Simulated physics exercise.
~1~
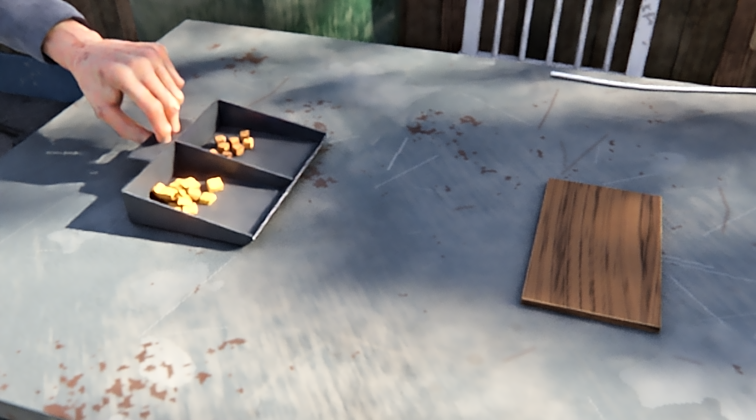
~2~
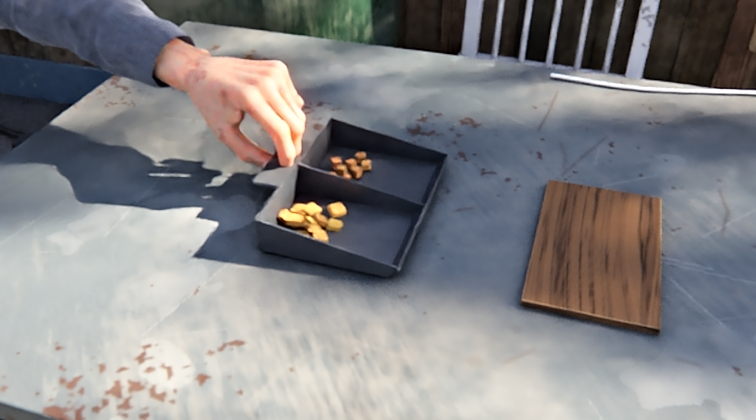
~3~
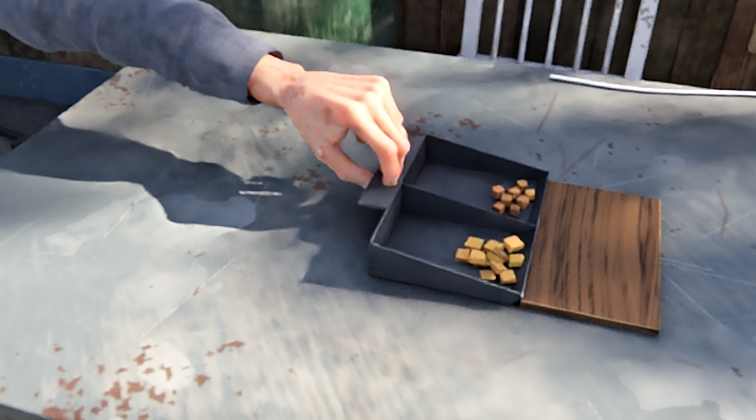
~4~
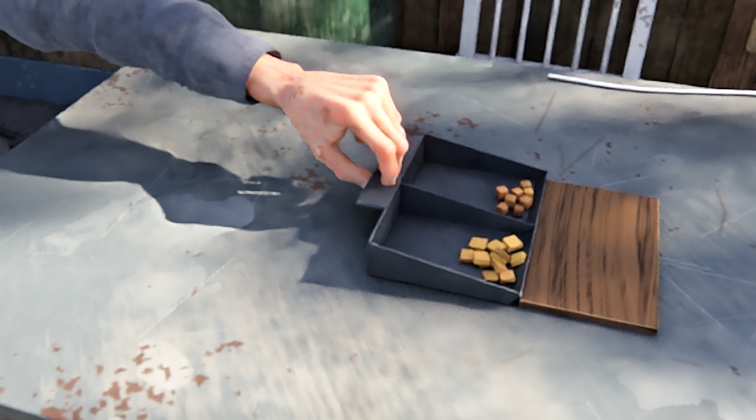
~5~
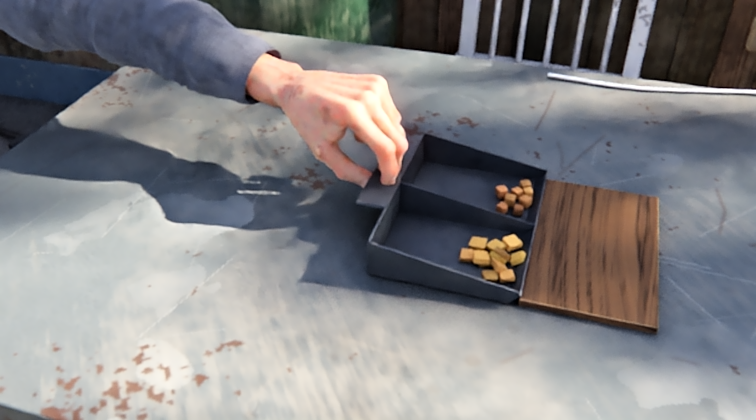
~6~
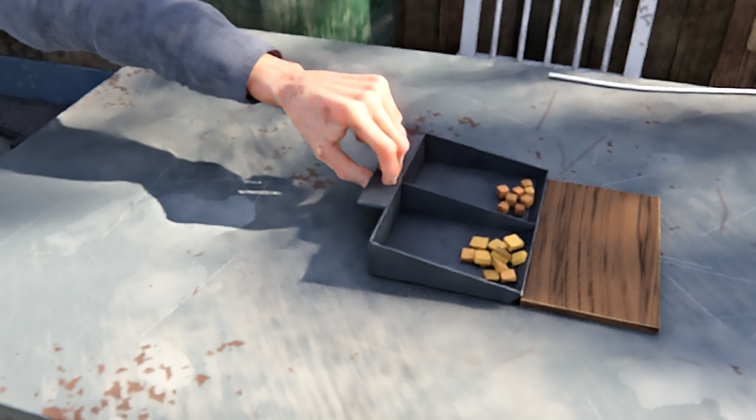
Hand sliding a divided dark tray of small cubes right until it stops against a wooden board, cubes shifting but staying inside.
